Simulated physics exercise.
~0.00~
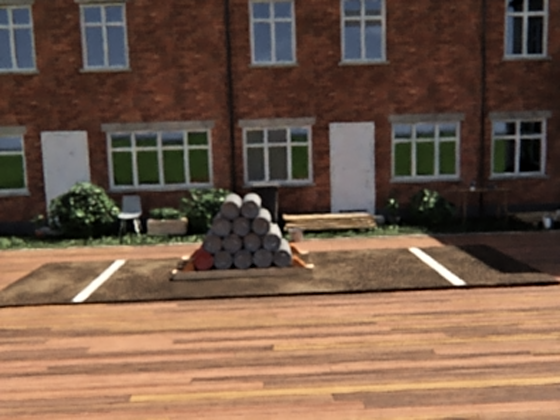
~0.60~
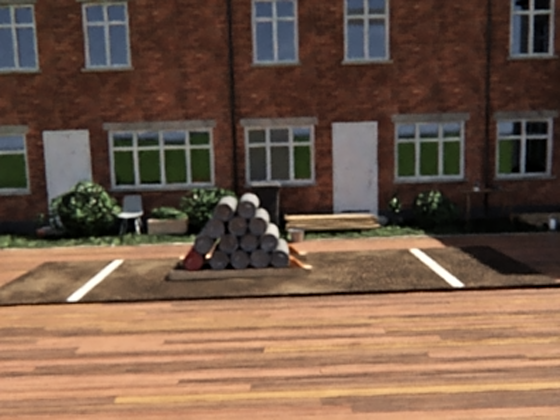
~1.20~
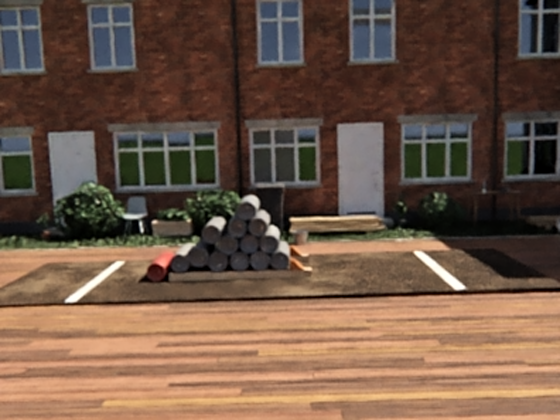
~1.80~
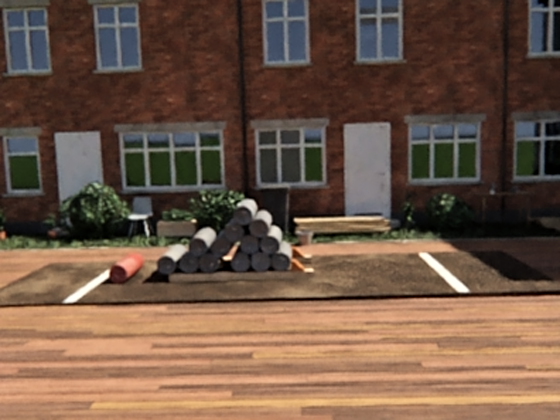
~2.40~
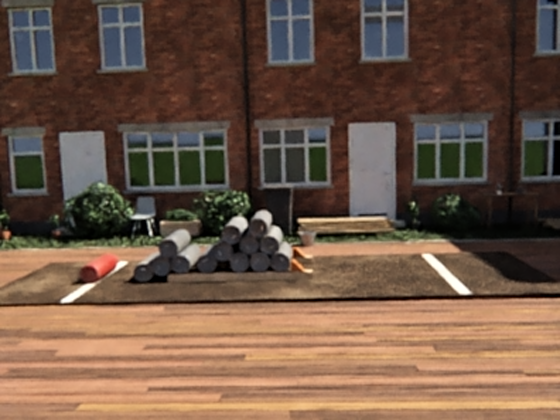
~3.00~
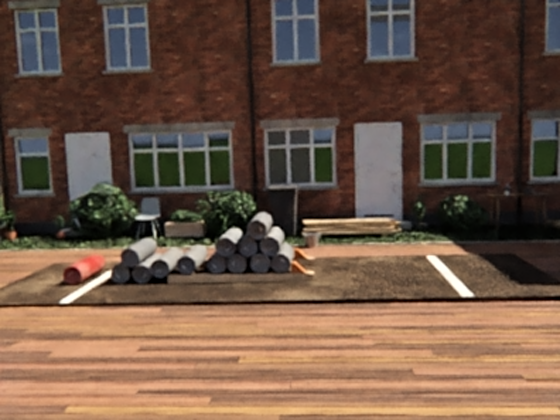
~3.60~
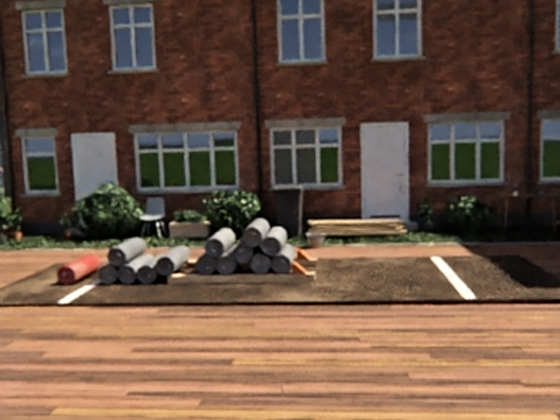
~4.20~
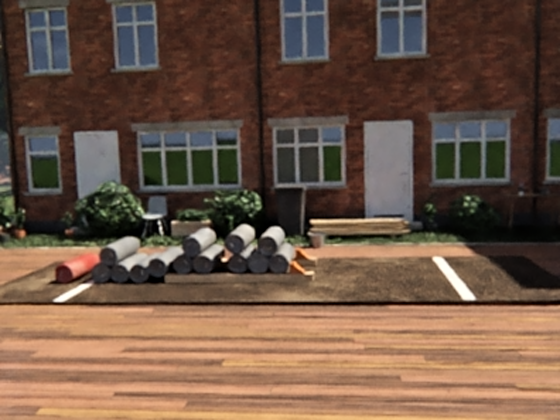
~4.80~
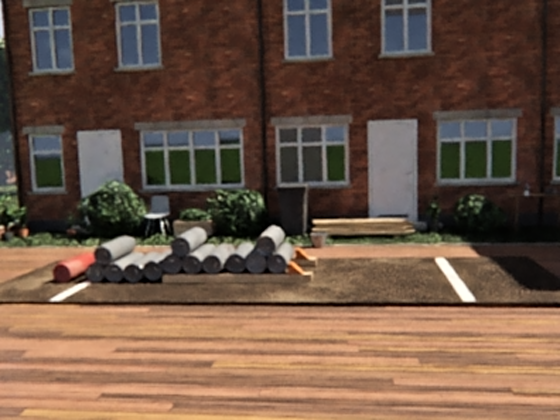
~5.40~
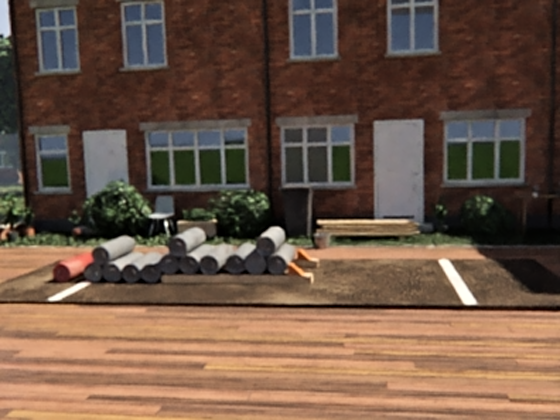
In the video, a pyramid of grey cylinders with one red cylinder at its lower left collapses leftward before a brick building. The red one rolls across the left white line and stops, while the grey ones spread into a low, uneven heap.
